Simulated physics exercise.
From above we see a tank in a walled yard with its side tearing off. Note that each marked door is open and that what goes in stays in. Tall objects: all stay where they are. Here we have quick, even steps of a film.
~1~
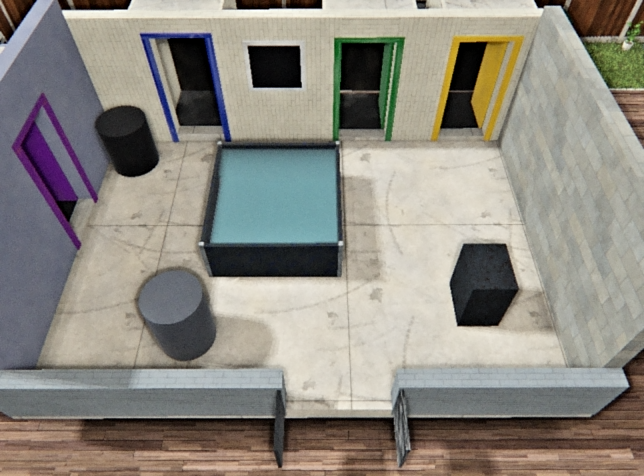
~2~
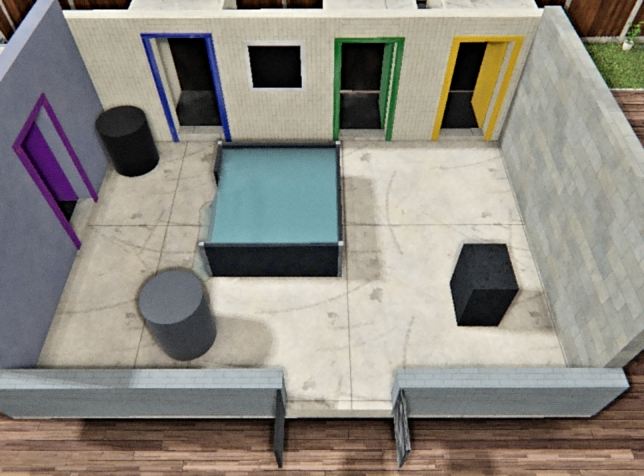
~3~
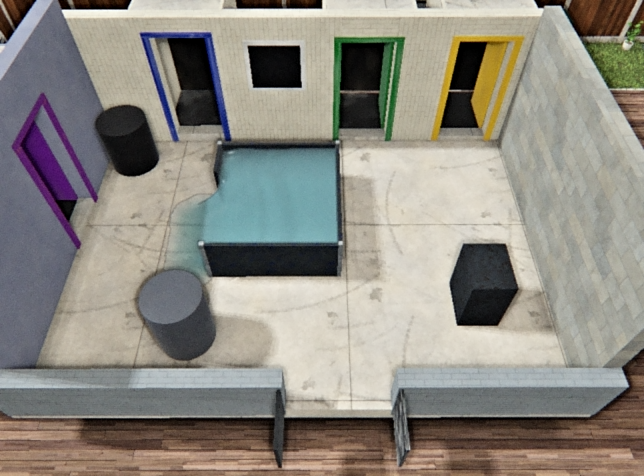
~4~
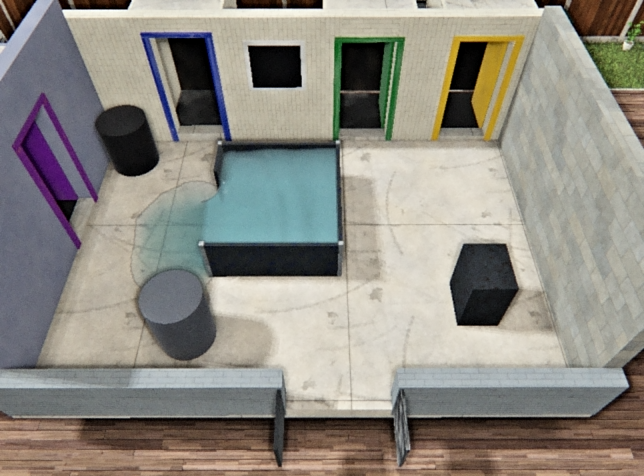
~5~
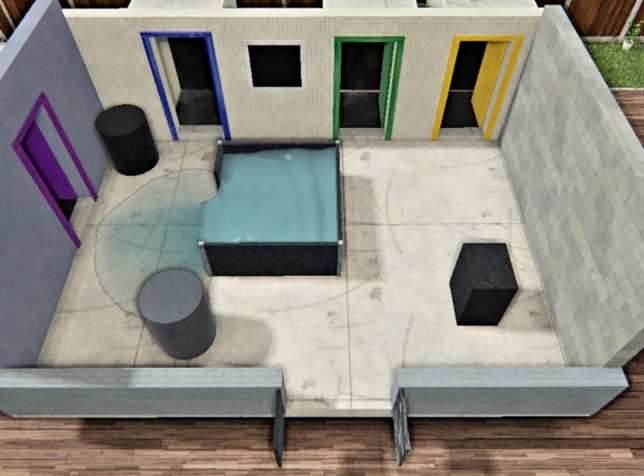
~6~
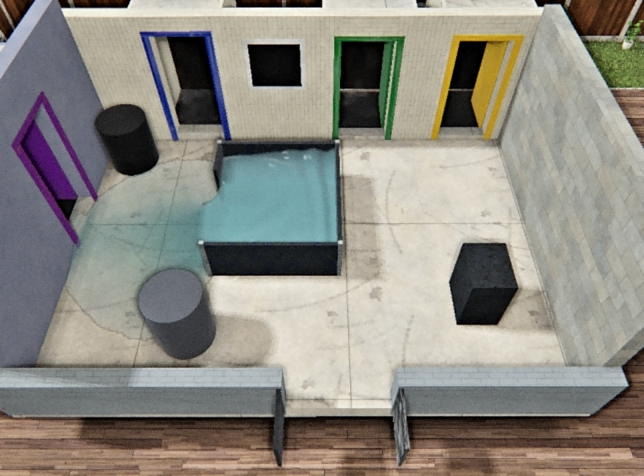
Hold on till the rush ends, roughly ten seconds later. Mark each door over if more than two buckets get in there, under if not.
Purple door - over; blue door - under; green door - under; yellow door - under.
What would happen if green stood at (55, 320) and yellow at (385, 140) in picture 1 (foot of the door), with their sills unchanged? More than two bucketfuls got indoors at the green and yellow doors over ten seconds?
Well, the green one crosses the threshold, while the yellow one stays short of the threshold.
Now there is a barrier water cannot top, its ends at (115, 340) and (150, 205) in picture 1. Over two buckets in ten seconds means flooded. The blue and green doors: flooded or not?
Here the blue door receives a larger amount and the green door receives a smaller amount.
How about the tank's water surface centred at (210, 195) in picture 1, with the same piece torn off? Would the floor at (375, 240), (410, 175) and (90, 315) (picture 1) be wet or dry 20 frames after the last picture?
As listed: Untouched, untouched, reached.
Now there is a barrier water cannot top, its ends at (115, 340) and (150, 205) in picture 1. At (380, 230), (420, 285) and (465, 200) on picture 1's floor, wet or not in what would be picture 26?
Log, spots one to three: Spared; swamped; spared.
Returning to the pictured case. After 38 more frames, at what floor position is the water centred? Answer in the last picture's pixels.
My pick is pixel (226, 258).
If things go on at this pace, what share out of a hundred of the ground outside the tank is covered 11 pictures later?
Some 25 in a hundred.
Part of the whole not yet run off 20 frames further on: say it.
Roughly 88 parts in a hundred.
A moment on, water covers 25 % of the floor; the purple door far over two buckets in, the blue door not reached, the green door not reached, the yellow door not reached.
Next, water covers 25 % of the floor; the purple door far over two buckets in, the blue door wet at the sill, nothing in, the green door not reached, the yellow door not reached.
Then, water covers 45 % of the floor; the purple door far over two buckets in, the blue door wet at the sill, nothing in, the green door not reached, the yellow door not reached.
Later, water covers 85 % of the floor; the purple door far over two buckets in, the blue door wet at the sill, nothing in, the green door wet at the sill, nothing in, the yellow door wet at the sill, nothing in.
In the end, water covers 95 % of the floor; the purple door far over two buckets in, the blue door wet at the sill, nothing in, the green door wet at the sill, nothing in, the yellow door wet at the sill, nothing in.
